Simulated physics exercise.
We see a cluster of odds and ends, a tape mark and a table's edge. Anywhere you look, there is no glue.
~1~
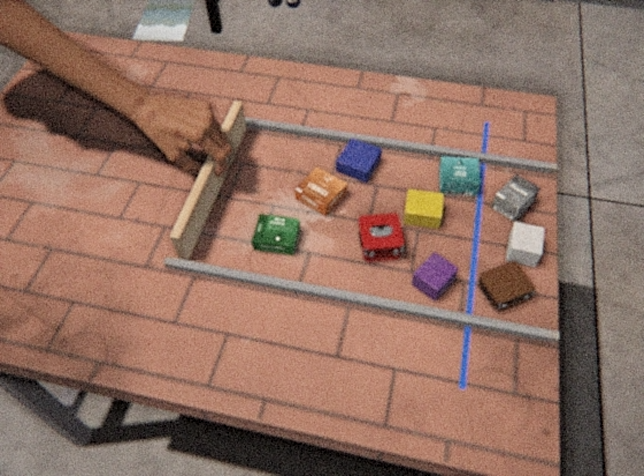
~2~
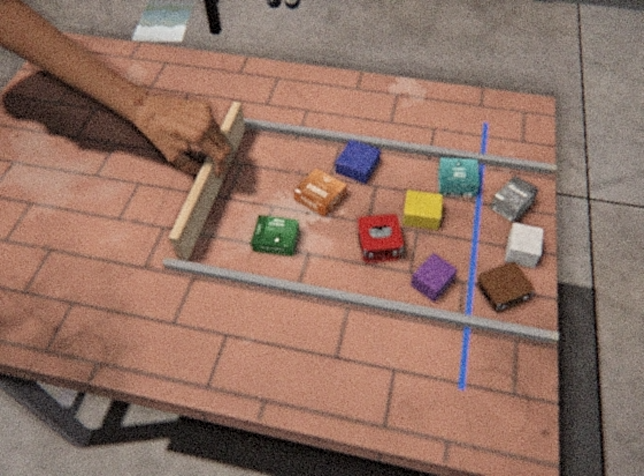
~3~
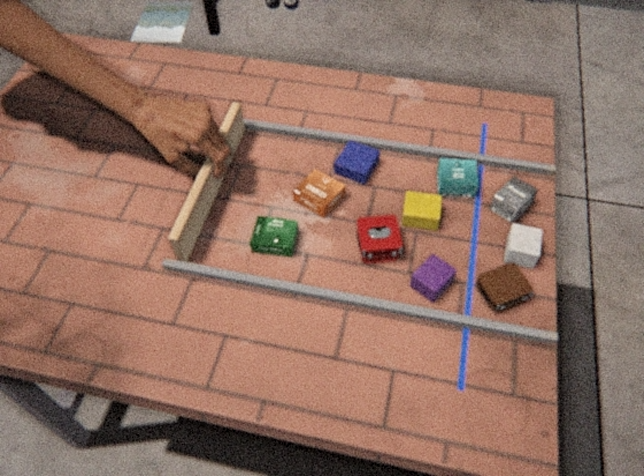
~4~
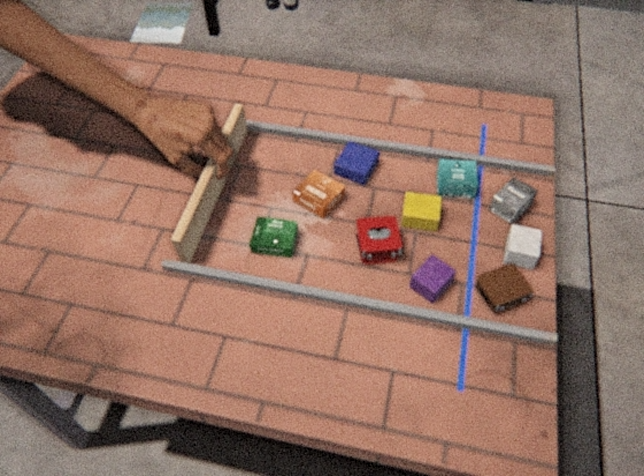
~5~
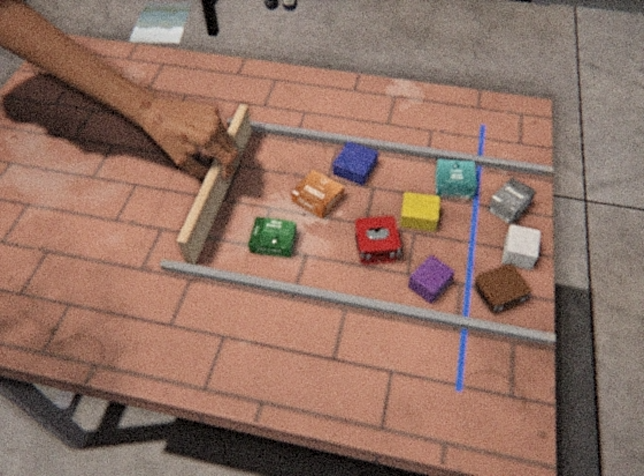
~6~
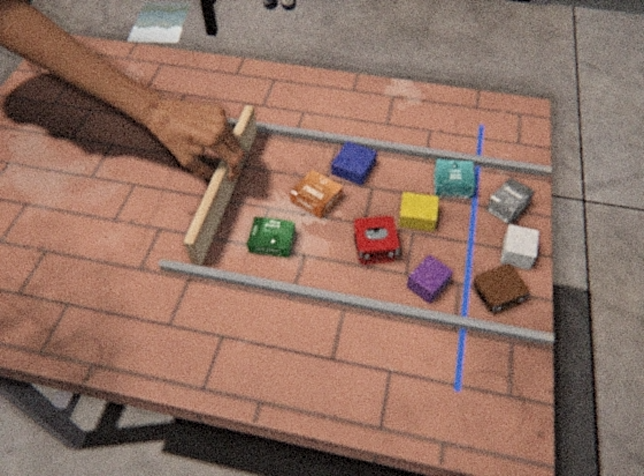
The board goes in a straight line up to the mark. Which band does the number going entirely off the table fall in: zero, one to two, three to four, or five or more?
It falls in the one to two band.
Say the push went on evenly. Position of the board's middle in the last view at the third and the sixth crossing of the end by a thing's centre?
The first puts it near (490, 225), the next near (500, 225).
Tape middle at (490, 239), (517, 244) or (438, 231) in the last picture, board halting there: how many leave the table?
In order, 2, 6 and 0.
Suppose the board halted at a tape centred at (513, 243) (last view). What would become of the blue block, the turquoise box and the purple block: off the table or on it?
The blue block is still there; as for the turquoise box, it is no longer there; and the purple block is still there.
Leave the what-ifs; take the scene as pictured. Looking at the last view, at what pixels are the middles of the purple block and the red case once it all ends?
I'd put one close to (486, 305) and the other close to (537, 260).
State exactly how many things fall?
It comes to 2.
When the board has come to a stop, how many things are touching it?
The count in contact is 4.
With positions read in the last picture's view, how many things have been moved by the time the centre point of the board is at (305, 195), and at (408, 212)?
At the first place 2, at the second 7.
A little later, none off yet; white block at rest near (519, 247); grey box at rest near (510, 200); brown case at rest near (499, 290).
When it is over, the number that fall off is one or two; down, grey box and white block.
